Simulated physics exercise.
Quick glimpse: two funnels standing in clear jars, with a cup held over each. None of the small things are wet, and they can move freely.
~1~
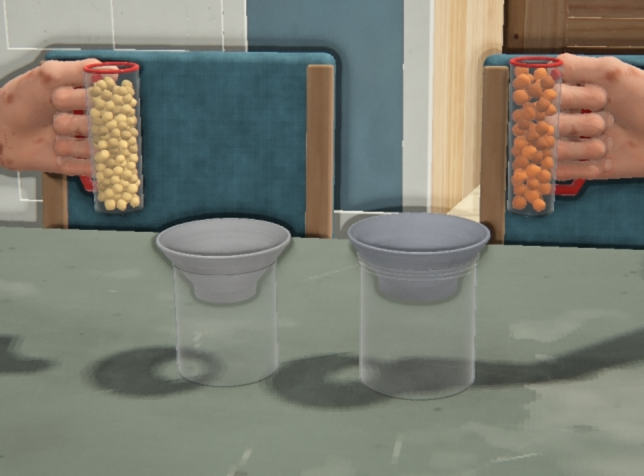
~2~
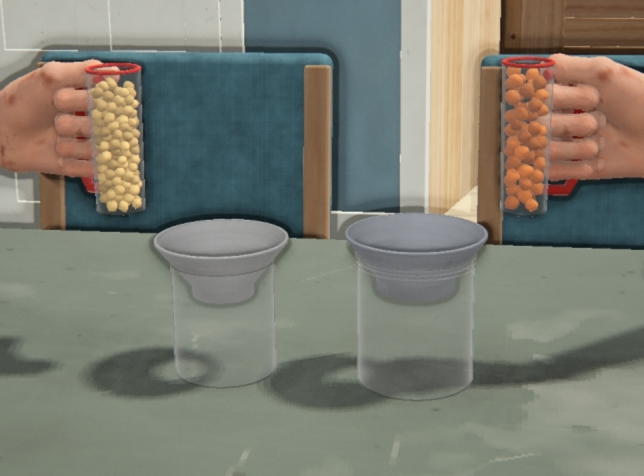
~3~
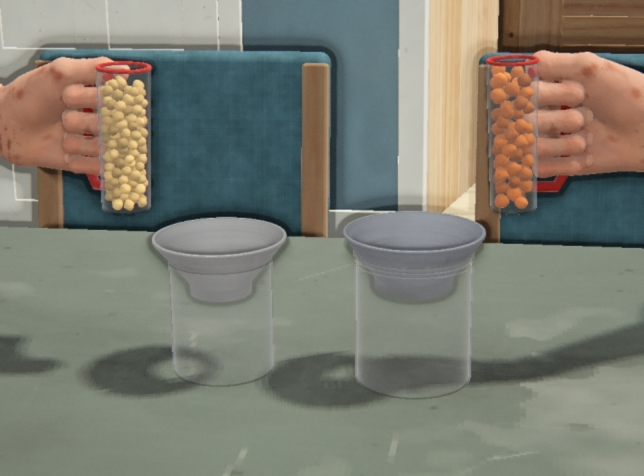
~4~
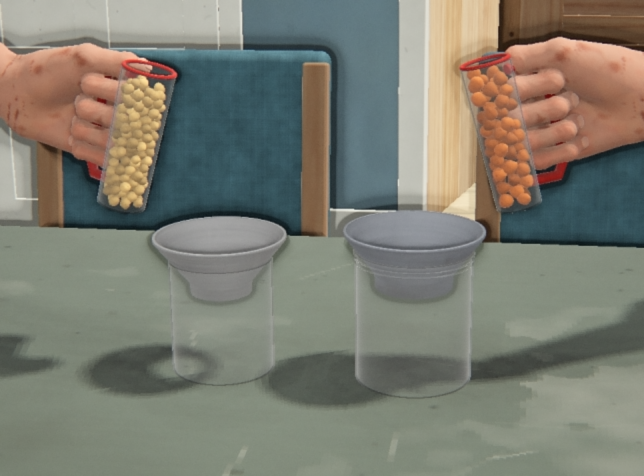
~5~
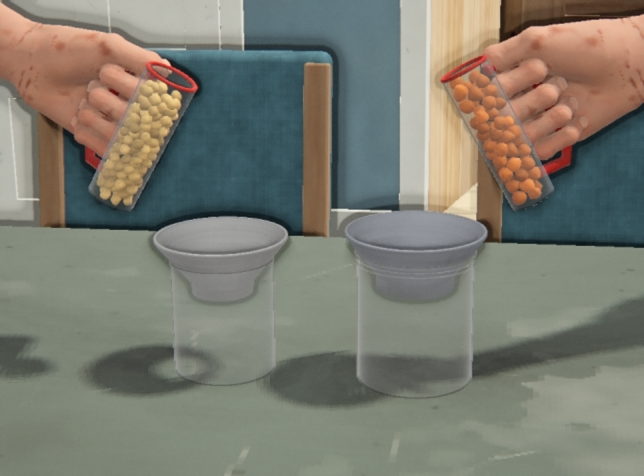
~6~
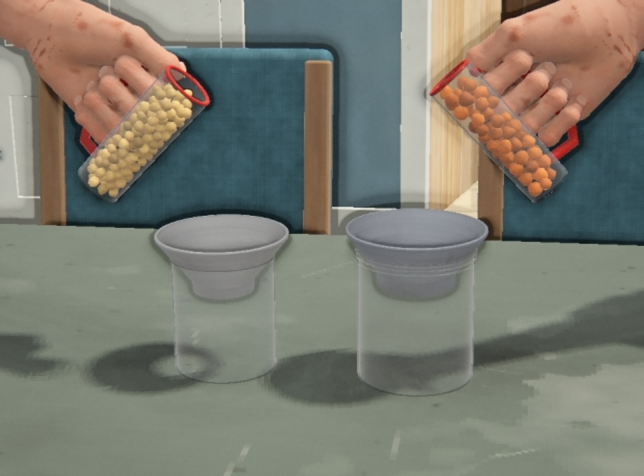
Two hands move filled cups slightly inward, then tilt them toward each other above funnel-topped jars.
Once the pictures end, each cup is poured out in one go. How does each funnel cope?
Lab note: In the end, left empties completely; right empties completely.
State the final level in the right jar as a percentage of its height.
15 %, roughly.
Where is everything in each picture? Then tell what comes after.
In the first picture, left funnel at (224, 248), outlet at (226, 293), about 5 pieces wide; left cup at (115, 139), holding dried chickpeas; right funnel at (418, 243), outlet at (418, 288), about 5 pieces wide; right cup at (533, 137), holding coated peanuts.
In the second picture, left cup at (117, 140), upright; right cup at (526, 137), upright.
In the third picture, left cup at (125, 138), tipped 2°; right cup at (513, 135), tipped 2°.
In the fourth picture, left cup at (135, 138), tipped 15°; right cup at (502, 134), tipped 15°.
In the fifth picture, left cup at (141, 138), tipped 29°; right cup at (499, 134), tipped 29°.
In the sixth picture, left funnel at (222, 244), outlet at (224, 289); left cup at (142, 136), tipped 43°; right funnel at (416, 239), outlet at (416, 284); right cup at (500, 132), tipped 43°.
Then, 0.47 s after the last picture, left, all still in the cup; right, all still in the cup.
Then, 0.87 s after the last picture, left, nearly all still in the cup, a small part in or over the funnel, a stray few down in the jar; right, nearly all still in the cup, a stray few in or over the funnel, a stray few down in the jar.
Then, 1.22 s after the last picture, left, about a quarter still in the cup, about a third in or over the funnel, about a third down in the jar; right, about a third still in the cup, about a quarter in or over the funnel, about a third down in the jar.
At rest, left, all down in the jar; right, all down in the jar.
